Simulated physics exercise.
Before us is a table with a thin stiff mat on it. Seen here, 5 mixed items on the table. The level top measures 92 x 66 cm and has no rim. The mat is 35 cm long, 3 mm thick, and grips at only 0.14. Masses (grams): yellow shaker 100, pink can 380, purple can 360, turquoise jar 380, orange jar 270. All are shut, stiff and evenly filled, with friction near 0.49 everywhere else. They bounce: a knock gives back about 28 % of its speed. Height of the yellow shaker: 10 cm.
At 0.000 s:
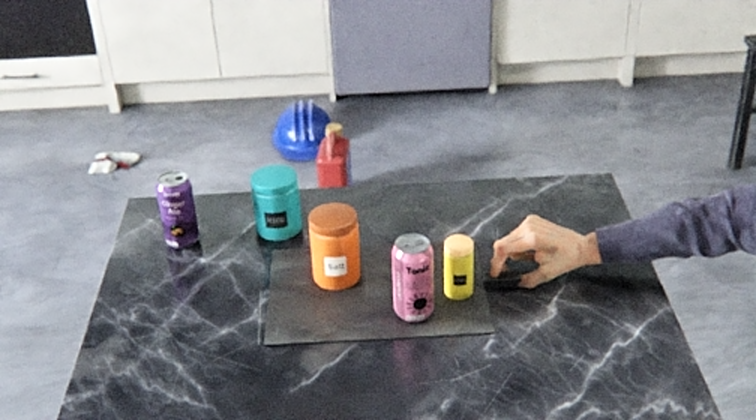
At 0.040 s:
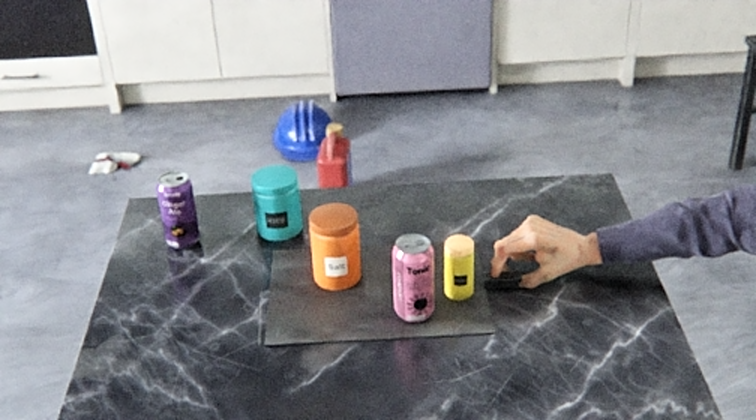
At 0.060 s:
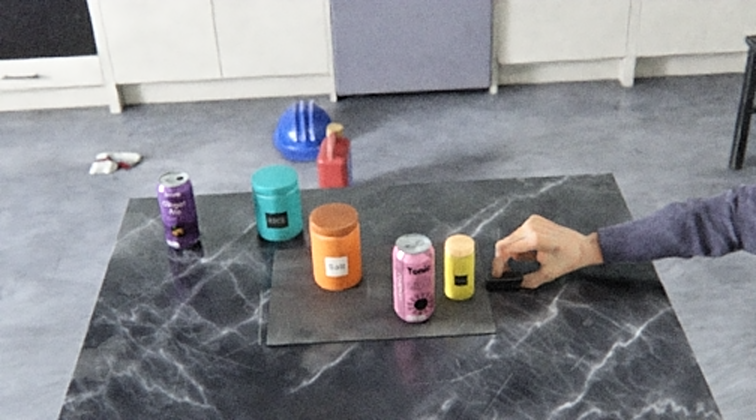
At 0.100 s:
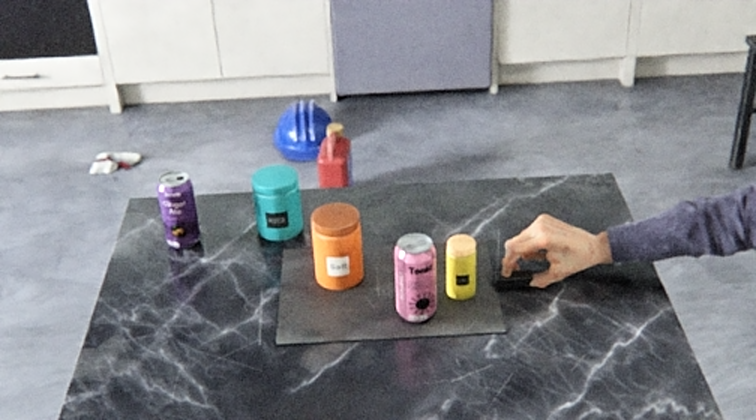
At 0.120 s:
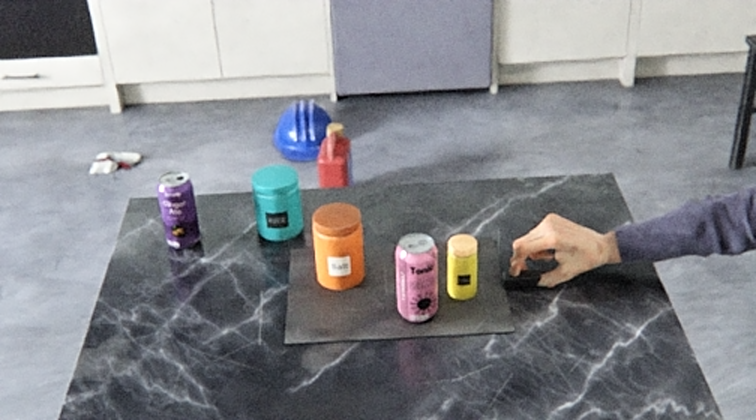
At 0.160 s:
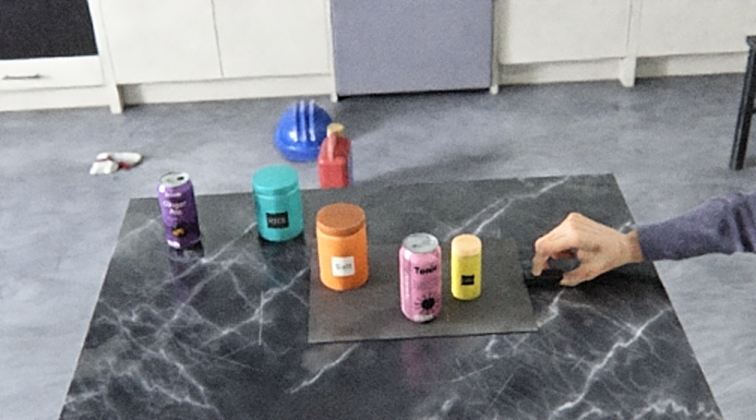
On a dark marble-patterned tabletop in a kitchen, a hand holds the right edge of a dark mat near an orange jar, a pink can and a yellow shaker. After staying still, the hand draws the mat a short way right, while the containers shift only very slightly.
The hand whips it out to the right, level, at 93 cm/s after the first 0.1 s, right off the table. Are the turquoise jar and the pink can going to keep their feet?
The turquoise jar stays upright and the pink can tips over.
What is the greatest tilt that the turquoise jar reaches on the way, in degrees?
About 0°.
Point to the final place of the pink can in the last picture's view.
At about (619, 287).
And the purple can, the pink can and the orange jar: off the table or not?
The purple can ends on the table; the pink can ends on the table; the orange jar ends on the table.
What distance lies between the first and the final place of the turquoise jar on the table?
About 0 cm.
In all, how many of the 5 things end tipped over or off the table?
In all, 2.
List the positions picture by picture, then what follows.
In the first picture, mat pulled 0 cm; turquoise jar (277, 202); pink can (413, 279).
In the second picture, mat pulled 0 cm; orange jar (336, 247); yellow shaker (459, 268).
In the third picture, mat pulled 0 cm; purple can (179, 211); orange jar (336, 247).
In the fourth picture, mat pulled 2 cm; yellow shaker (462, 267); purple can (179, 211).
In the fifth picture, mat pulled 3 cm; orange jar (339, 246); yellow shaker (462, 267).
In the sixth picture, mat pulled 7 cm; turquoise jar (278, 203); pink can (421, 279).
Around 0.56 s, mat pulled 44 cm; pink can shifted 18 cm near (534, 274); yellow shaker shifted 19 cm; orange jar shifted 5 cm.
Around 0.86 s, mat pulled 72 cm; yellow shaker now off the table; pink can at 44° to upright near (588, 269); orange jar shifted 5 cm.
Finally (1.9 s), off the table but upright, yellow shaker; on their side or leaning hard on the table, pink can; the other 3 still in place (within 6 cm). Final places as that camera would see them, turquoise jar near (278, 203), pink can near (619, 287).
